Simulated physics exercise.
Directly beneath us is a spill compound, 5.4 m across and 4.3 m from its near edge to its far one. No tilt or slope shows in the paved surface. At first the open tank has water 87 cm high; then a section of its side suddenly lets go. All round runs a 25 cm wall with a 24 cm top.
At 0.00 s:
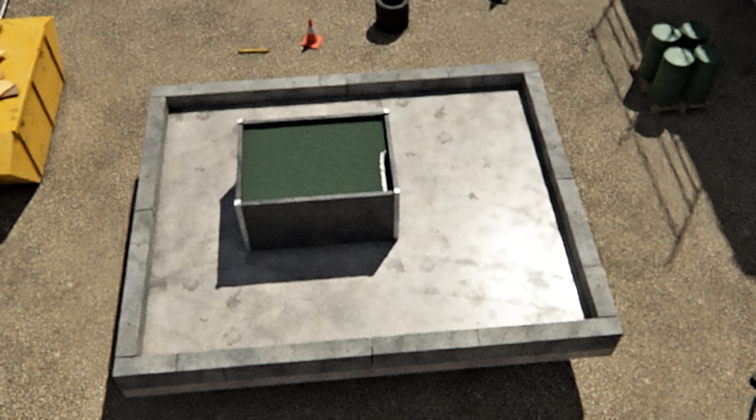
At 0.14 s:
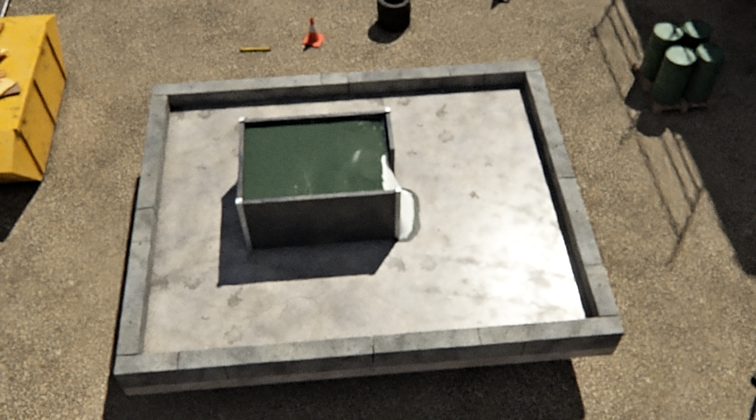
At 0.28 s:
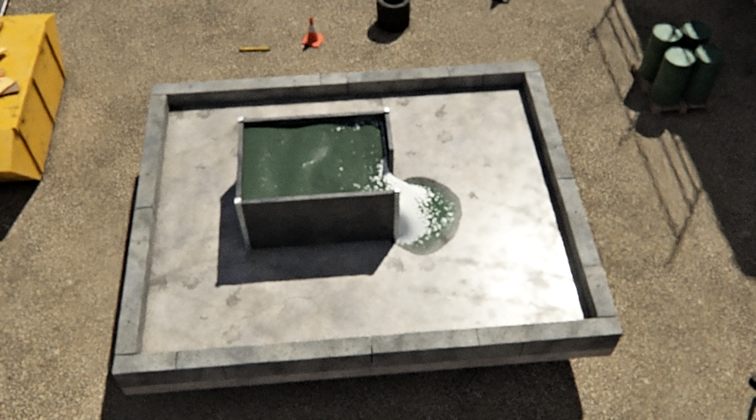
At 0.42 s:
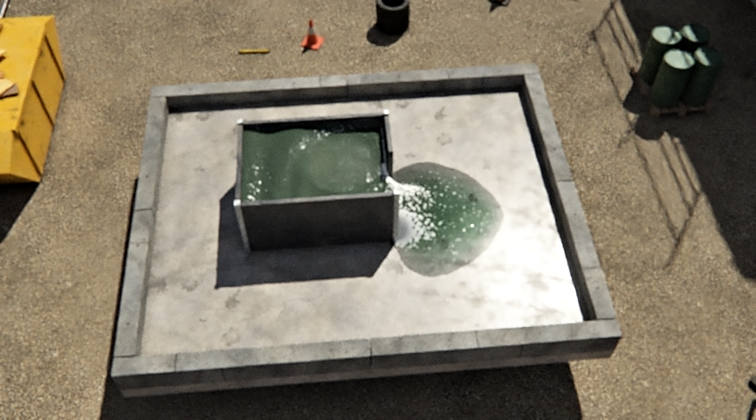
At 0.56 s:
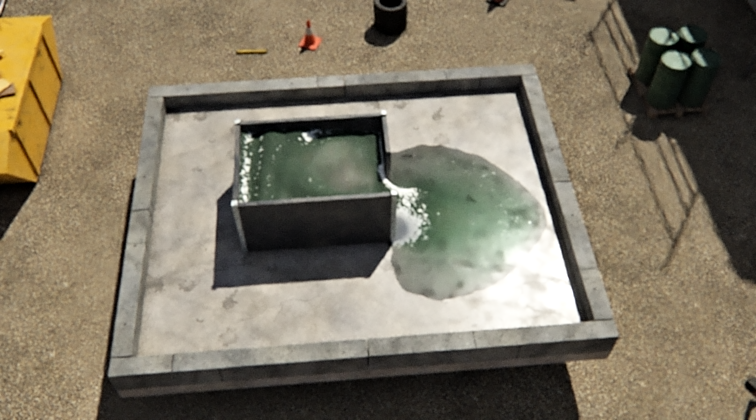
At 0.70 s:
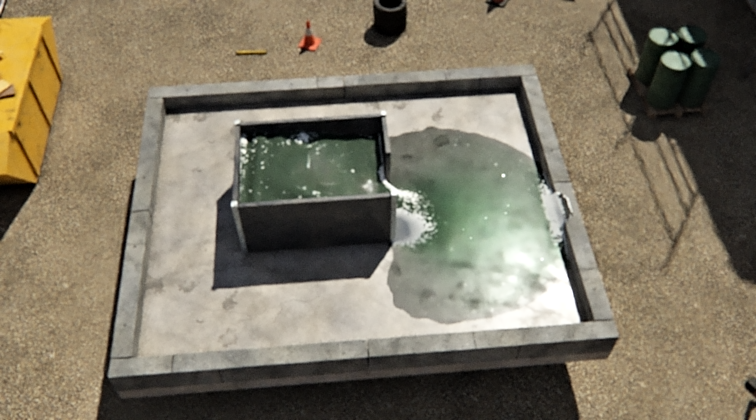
Green water pouring from the right side of an open tank and spreading across a walled concrete compound to its right-hand wall.
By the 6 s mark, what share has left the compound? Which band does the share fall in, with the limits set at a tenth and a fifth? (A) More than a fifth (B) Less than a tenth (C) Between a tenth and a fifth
Less than a tenth (B).
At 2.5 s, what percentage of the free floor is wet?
Around 40 per cent.
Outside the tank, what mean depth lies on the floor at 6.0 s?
Average: ~ 7 cm.
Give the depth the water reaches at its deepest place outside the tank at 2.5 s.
Up to near 32 cm.
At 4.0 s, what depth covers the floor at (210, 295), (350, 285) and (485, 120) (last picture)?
Depth readings in turn - 0, 4, 14 cm.
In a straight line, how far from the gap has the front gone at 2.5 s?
I'd say around 3.0 m from the gap.
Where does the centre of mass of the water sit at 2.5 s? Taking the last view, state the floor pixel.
Near (397, 212).
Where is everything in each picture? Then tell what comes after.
The first picture shows still water, 87 cm deep, in the open tank at (316, 160).
In the second picture, the front is at (403, 193), 0.4 m from the gap at (393, 201); 0.1 m2 of floor is under water; 87 cm left at the back of the open tank.
In the third picture, the front is at (451, 200), 0.9 m from the gap at (391, 202); 0.7 m2 of floor is under water; 87 cm left at the back of the open tank.
In the fourth picture, the front is at (495, 224), 1.4 m from the gap at (391, 206); 1.8 m2 of floor is under water; 84 cm left at the back of the open tank.
In the fifth picture, water pours out at (388, 206) and has run 2.0 m, to (540, 217); deepest outside 47 cm, 75 cm at the open tank's back.
In the sixth picture, water pours out at (388, 206) and has run 2.4 m, to (566, 261); deepest outside 50 cm, 74 cm at the open tank's back.
After 1.1 s water covers 35 % of the floor and is deepest (50 cm) near (398, 224); 0 % is over the wall.
After 1.4 s water covers 35 % of the floor and is deepest (46 cm) near (562, 332); 1 % is over the wall.
After 2.5 s water covers 40 % of the floor and is deepest (32 cm) near (576, 331); 6 % is over the wall.
After 4.0 s water covers 60 % of the floor and is deepest (20 cm) near (553, 246); 7 % is over the wall.
After 6.0 s water covers 80 % of the floor and is deepest (16 cm) near (154, 364); 7 % is over the wall.
